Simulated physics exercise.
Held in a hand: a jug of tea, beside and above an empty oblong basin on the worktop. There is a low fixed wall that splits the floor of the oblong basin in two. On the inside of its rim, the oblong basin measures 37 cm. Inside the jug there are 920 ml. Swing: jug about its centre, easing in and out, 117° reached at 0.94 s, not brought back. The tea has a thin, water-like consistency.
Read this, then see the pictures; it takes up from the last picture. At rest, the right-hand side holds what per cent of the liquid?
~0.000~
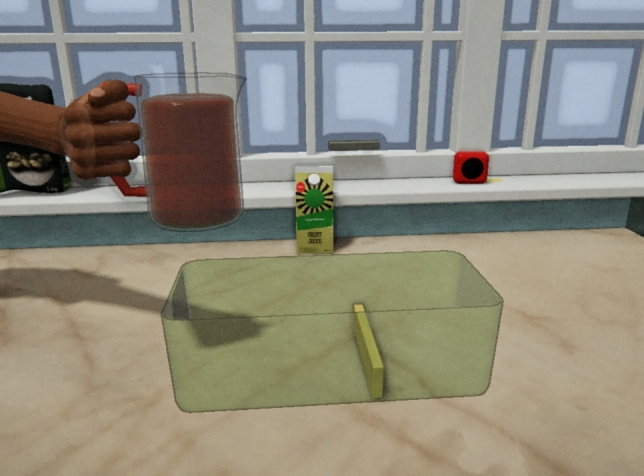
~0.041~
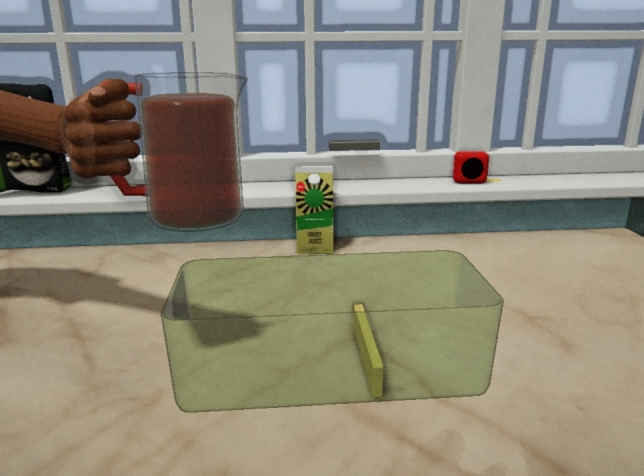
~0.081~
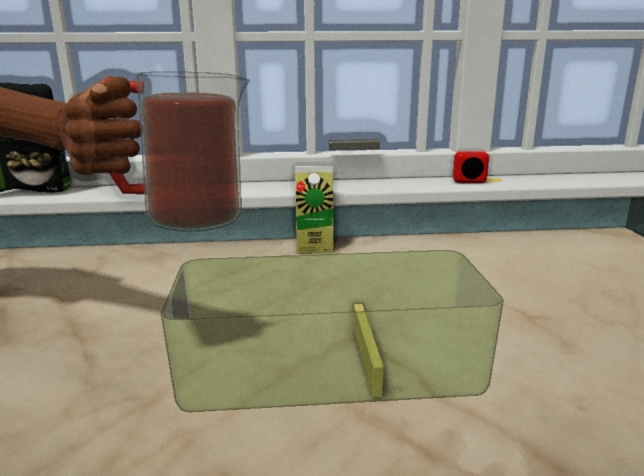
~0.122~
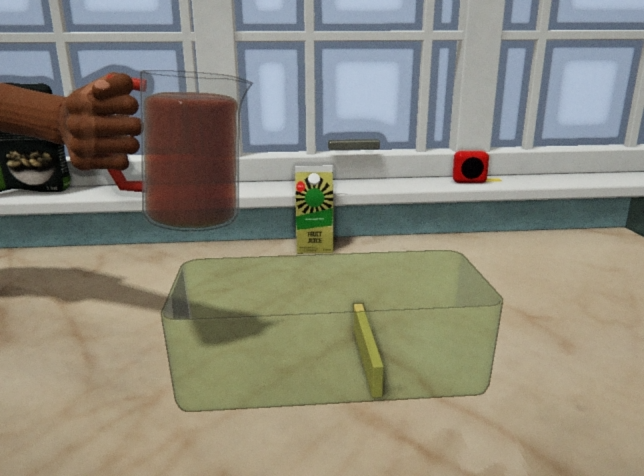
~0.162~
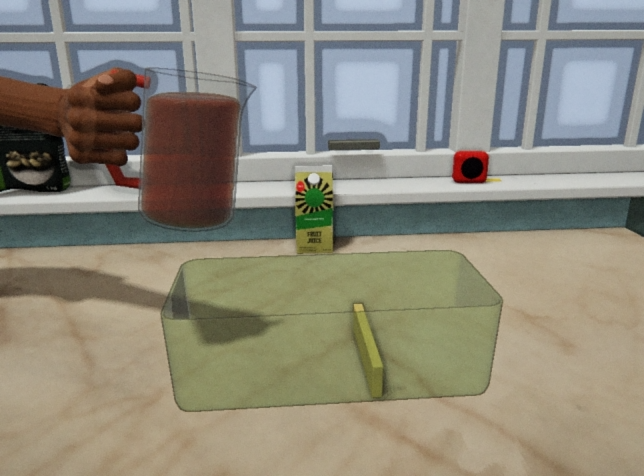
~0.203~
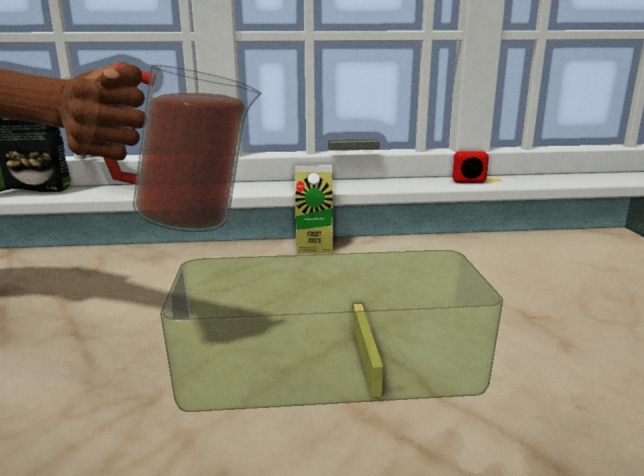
It holds some 5 in every hundred.
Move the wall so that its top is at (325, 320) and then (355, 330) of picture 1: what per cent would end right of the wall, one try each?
First try about 60 %, second try about 10 %.
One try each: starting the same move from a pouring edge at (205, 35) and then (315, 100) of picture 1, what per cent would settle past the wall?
Respectively 5 and 75 %.
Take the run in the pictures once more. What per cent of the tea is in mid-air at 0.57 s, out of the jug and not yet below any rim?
Close to 14 in a hundred.
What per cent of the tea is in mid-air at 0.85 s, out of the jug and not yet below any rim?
Estimate: About 24 in a hundred.
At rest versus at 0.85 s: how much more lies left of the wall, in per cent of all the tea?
It comes to some 44 per cent.
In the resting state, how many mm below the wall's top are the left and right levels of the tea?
For the left, around 18 mm; for the right, around 40 mm.
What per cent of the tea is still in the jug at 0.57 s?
I'd put it near 84 percent.
By 0.57 s the tilt is 78° and 84 per cent is still to pour, 2 is left of the wall and 0 right of it.
By 0.85 s the tilt is 114° and 29 per cent is still to pour, 46 is left of the wall and 1 right of it.
By 1.13 s the tilt is 117° and 1 per cent is still to pour, 84 is left of the wall and 3 right of it.
By 1.44 s the tilt is 117° and 0 per cent is still to pour, 89 is left of the wall and 5 right of it.
At rest 89 per cent lies left of the wall, 5 right of it and 6 outside.
